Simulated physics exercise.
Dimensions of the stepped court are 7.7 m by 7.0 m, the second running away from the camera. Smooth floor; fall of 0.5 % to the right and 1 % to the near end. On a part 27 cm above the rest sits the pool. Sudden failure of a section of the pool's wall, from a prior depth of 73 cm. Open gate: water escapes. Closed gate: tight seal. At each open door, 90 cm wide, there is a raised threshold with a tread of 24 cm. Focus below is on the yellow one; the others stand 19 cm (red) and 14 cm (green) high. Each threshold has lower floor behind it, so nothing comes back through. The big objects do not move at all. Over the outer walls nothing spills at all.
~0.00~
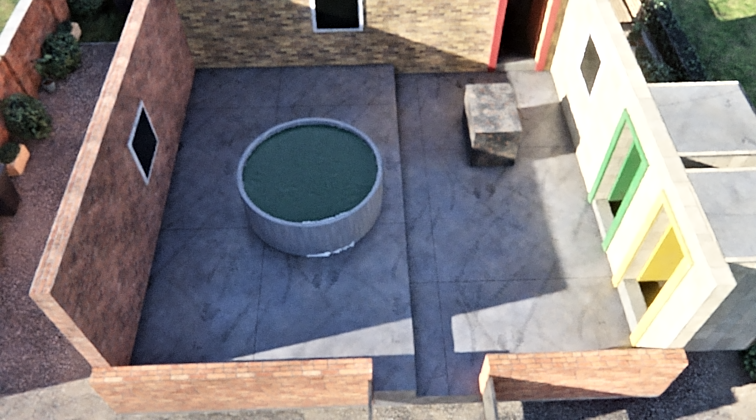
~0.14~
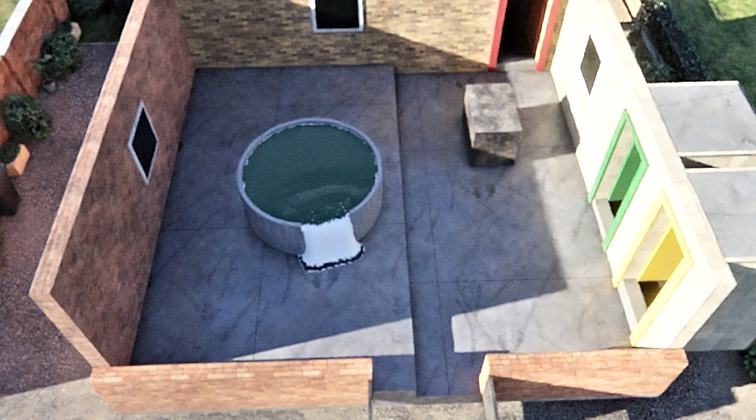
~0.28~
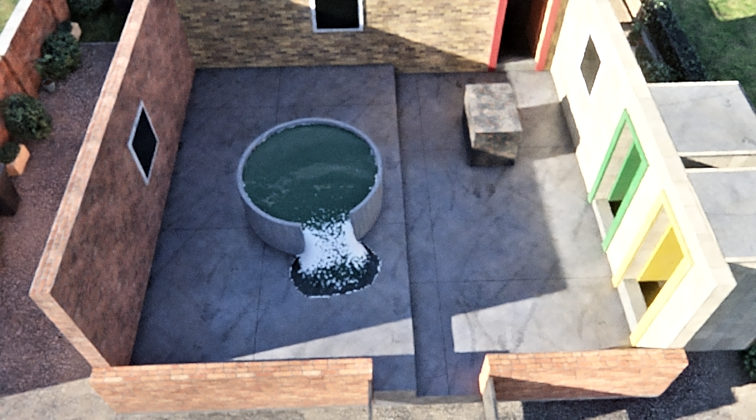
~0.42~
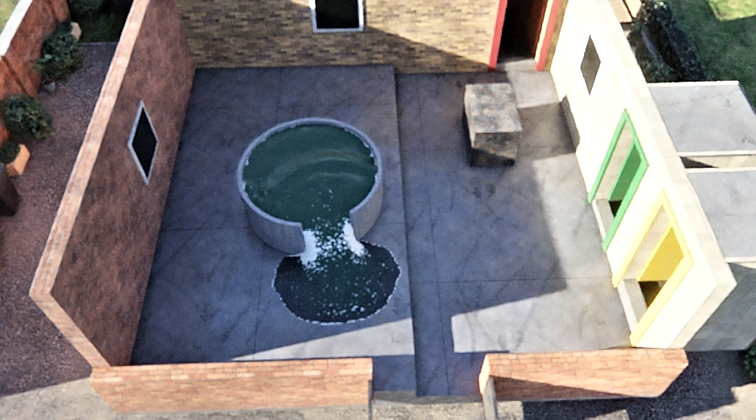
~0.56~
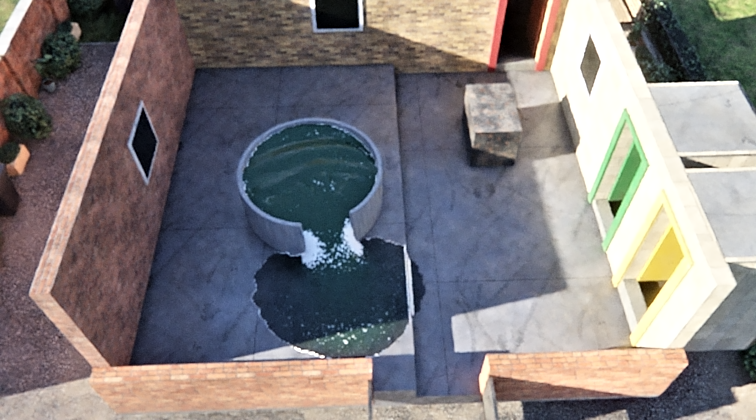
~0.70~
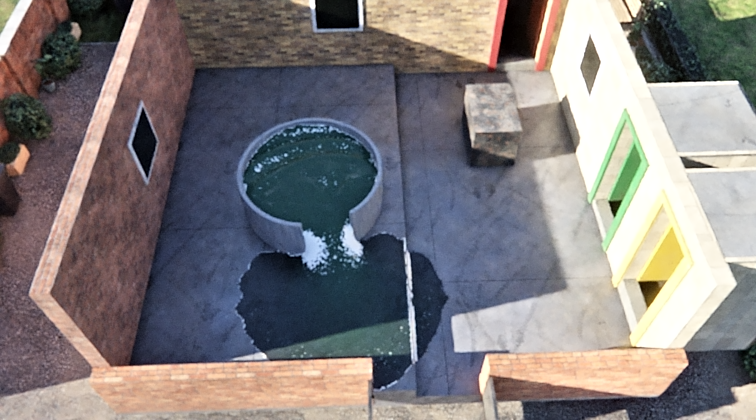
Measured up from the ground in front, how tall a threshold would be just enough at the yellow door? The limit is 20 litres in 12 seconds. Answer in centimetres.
Close to 7 cm is just enough.
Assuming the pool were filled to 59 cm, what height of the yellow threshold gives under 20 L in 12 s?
Minimum height: Approx. 5.5 cm.
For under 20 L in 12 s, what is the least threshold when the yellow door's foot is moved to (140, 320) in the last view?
Something near 11.5 cm.
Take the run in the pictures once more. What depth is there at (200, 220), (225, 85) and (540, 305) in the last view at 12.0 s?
Ordered as asked: 4, 4, 3 cm.
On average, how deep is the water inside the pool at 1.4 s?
About 54 centimetres.
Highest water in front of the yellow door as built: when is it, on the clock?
Peak: Close to 5.0 s.
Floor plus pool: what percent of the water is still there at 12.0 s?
Around 64 per cent of the water.
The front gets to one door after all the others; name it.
The red one.
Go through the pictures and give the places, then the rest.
In the first frame, the pool at (310, 171) is whole and still, 73 cm deep; the yellow door at (645, 278) is dry.
In the second frame, the front is at (352, 258), 0.3 m from the gap at (329, 240); 0.2 m2 of floor is wet, 73 cm left at the back.
In the third frame, water pours out at (329, 242) and has run 0.8 m, to (356, 286); about 10 cm deep outside, 73 cm at the back.
In the fourth frame, the front is at (353, 317), 1.3 m from the gap at (329, 242); 1.9 m2 of floor is wet, 73 cm left at the back.
In the fifth frame, the front is at (369, 352), 2.0 m from the gap at (329, 242); 3.8 m2 of floor is wet, 72 cm left at the back.
In the sixth frame, the front is at a hidden place, 2.5 m from the gap at (329, 241); 5.3 m2 of floor is wet, 67 cm left at the back; the yellow door at (645, 278), 4.9 m from the gap, is still 3.0 m from the nearest water.
After 1.4 s water covers 20 % of the floor, deepest (40 cm) near (338, 253); it has not reached the yellow door.
After 3.0 s water covers 25 % of the floor, deepest (28 cm) near (338, 253); 8 cm at the yellow door, 0 litres in over its 26 cm threshold.
After 12.0 s water covers 90 % of the floor, deepest (10 cm) near (337, 376); 6 cm at the yellow door, 0 litres in over its 26 cm threshold.
At the yellow door as built, the water arrived by 2.8 s and peaked near 10 cm at 5.0 s.
With a threshold of 6 cm, 31 litres would have come in within the 12 s; with 8 cm, 11 litres. So under 20 litres takes about 7 cm.
